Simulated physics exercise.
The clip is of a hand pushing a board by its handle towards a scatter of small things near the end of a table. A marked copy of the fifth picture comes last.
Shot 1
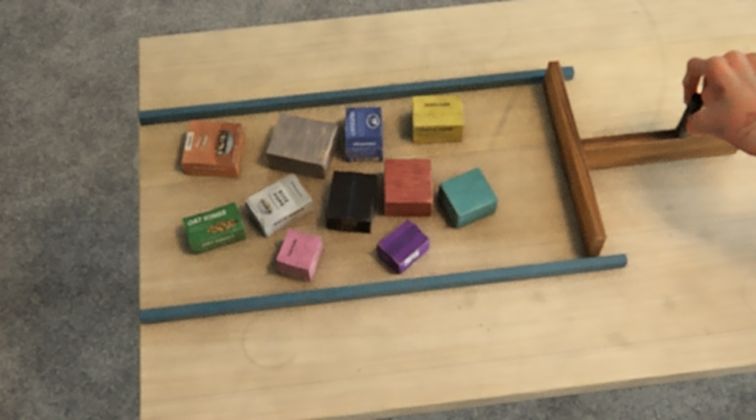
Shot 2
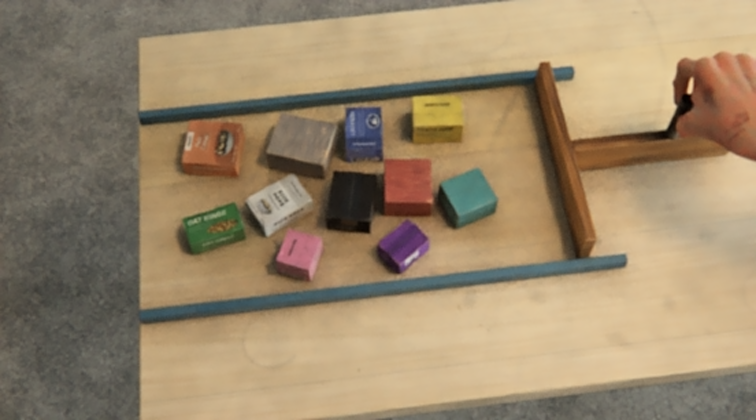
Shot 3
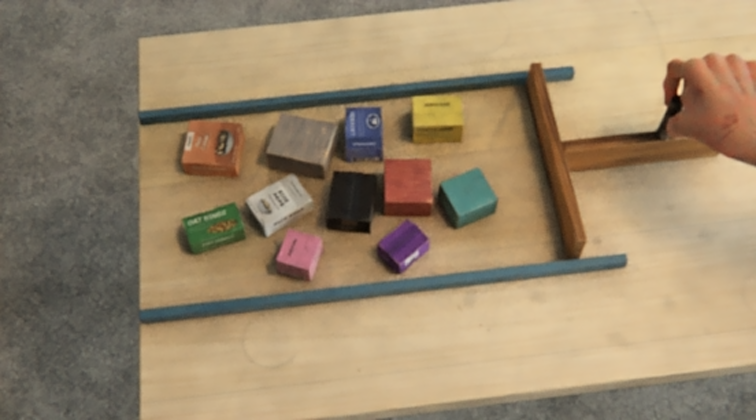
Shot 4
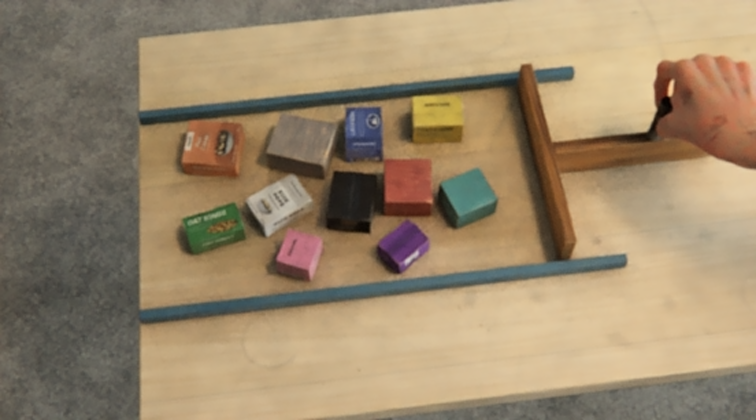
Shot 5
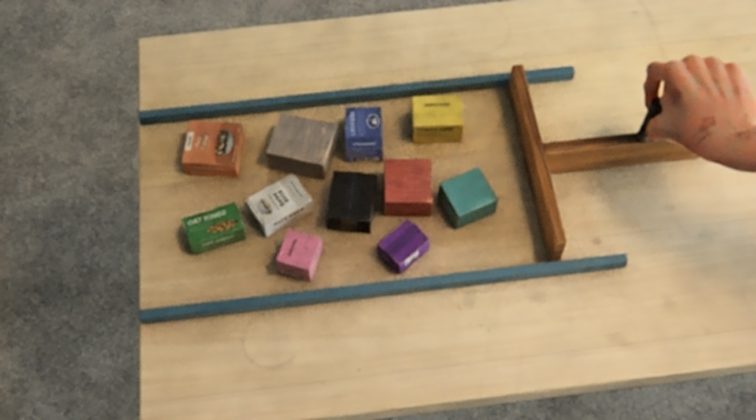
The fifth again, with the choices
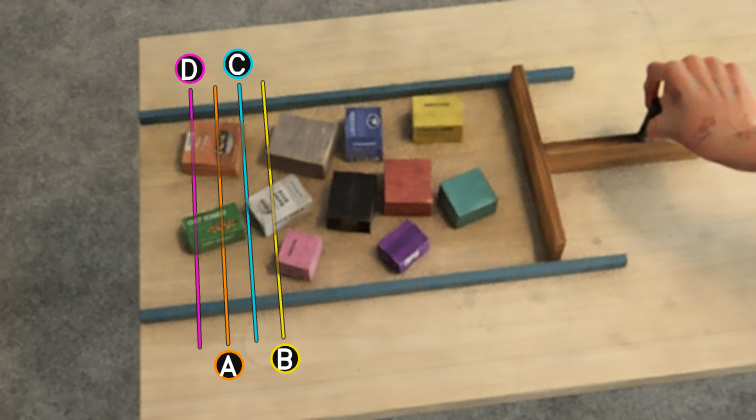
A hand at the right grips the handle of a wooden board lying on a pale wooden table over grey carpet, seen from above at a slight tilt. Between two blue rails sit small boxes and blocks: orange, green, white and pink at the left, grey, blue and black mid-group, yellow, red, teal and purple nearer the board. The hand slides the board slowly left a short way, while the objects and the camera stay still.
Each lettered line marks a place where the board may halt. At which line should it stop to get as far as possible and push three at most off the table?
As far as mark B.
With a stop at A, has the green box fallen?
Yes.
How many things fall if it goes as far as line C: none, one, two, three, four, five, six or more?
In all, five.
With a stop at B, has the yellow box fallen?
By then, no.
On the copy, A at (221, 206); B at (272, 200); C at (247, 203); D at (195, 209).
On B. First, board (444, 159); white box (270, 206); yellow box (402, 124).
Then, board (349, 170); green box over the edge; orange box (164, 157).
Finally, board (274, 178); orange box over the edge; white box over the edge; three fallen.
By contrast, A drops five; C drops five; D drops eight.
